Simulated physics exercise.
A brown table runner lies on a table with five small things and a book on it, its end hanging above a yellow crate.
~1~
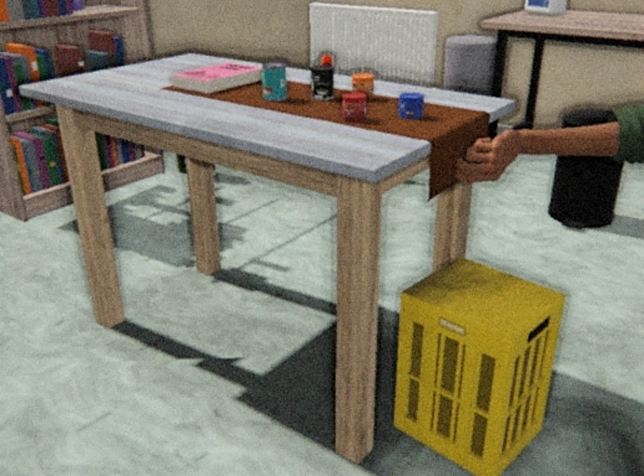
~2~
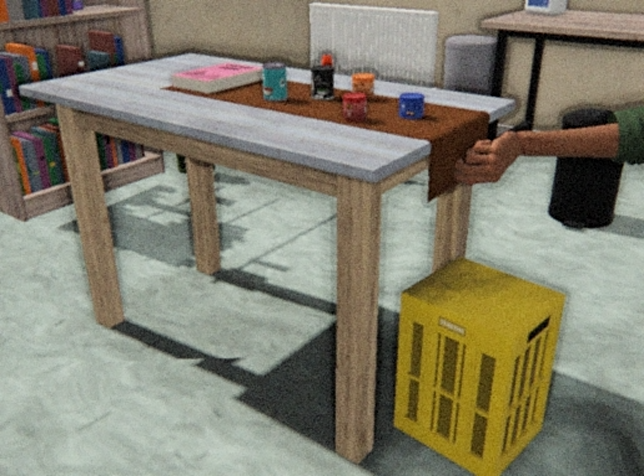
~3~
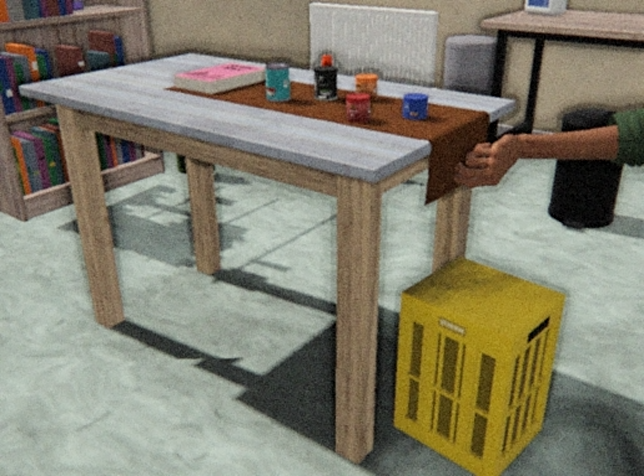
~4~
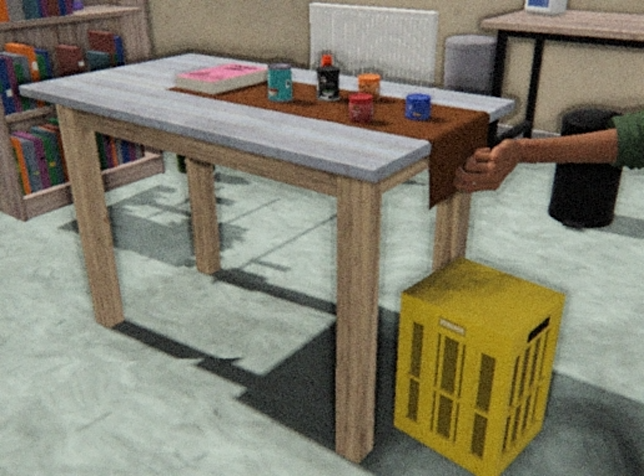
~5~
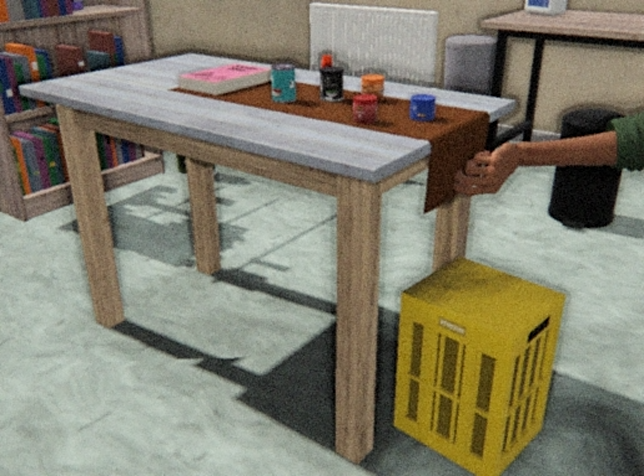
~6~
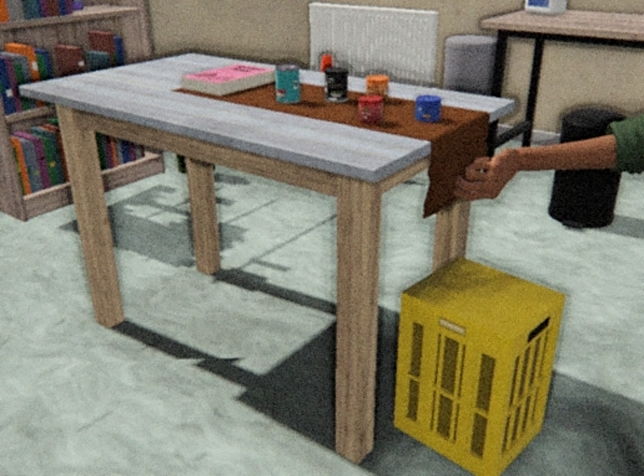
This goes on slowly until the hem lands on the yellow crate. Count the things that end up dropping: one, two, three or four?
Count them up and you get two things gone over the edge.
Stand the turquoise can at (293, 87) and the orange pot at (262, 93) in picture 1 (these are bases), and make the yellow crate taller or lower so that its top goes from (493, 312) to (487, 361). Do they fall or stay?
The turquoise can? Safe. The orange pot? Safe.
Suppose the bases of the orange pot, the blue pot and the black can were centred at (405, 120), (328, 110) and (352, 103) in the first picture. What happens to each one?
Outcome: Orange pot falls away, blue pot stays aboard, black can stays aboard.
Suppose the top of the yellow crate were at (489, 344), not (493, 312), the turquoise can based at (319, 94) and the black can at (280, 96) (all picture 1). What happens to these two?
The turquoise can stays on; the black can survives.
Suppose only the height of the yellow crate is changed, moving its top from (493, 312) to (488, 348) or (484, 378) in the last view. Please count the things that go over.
Then 3 and 4.
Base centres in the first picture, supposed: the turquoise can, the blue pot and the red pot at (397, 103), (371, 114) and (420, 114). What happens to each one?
In the end the turquoise can is no longer on top, the blue pot is no longer on top, and the red pot is no longer on top.
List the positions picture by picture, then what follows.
Hem (427, 202); blue pot (412, 95); red pot (354, 95); orange pot (363, 76); black can (322, 67); turquoise can (274, 65); top of the crate (493, 311), in the first picture.
Hem (428, 203); blue pot (412, 95), in the second picture.
Hem (424, 206); red pot (358, 96), in the third picture.
Hem (429, 211); orange pot (369, 76); top of the crate (493, 311), in the fourth picture.
Hem (423, 214); black can (332, 69), in the fifth picture.
Hem (423, 219); blue pot (429, 98); red pot (371, 98); orange pot (378, 78); black can (336, 69); turquoise can (288, 67), in the sixth picture.
Soon after, hem near (454, 241); all still up.
Then, hem on the crate; blue pot and red pot gone.
At rest, hem on the crate; blue pot and red pot gone. It carries off two.
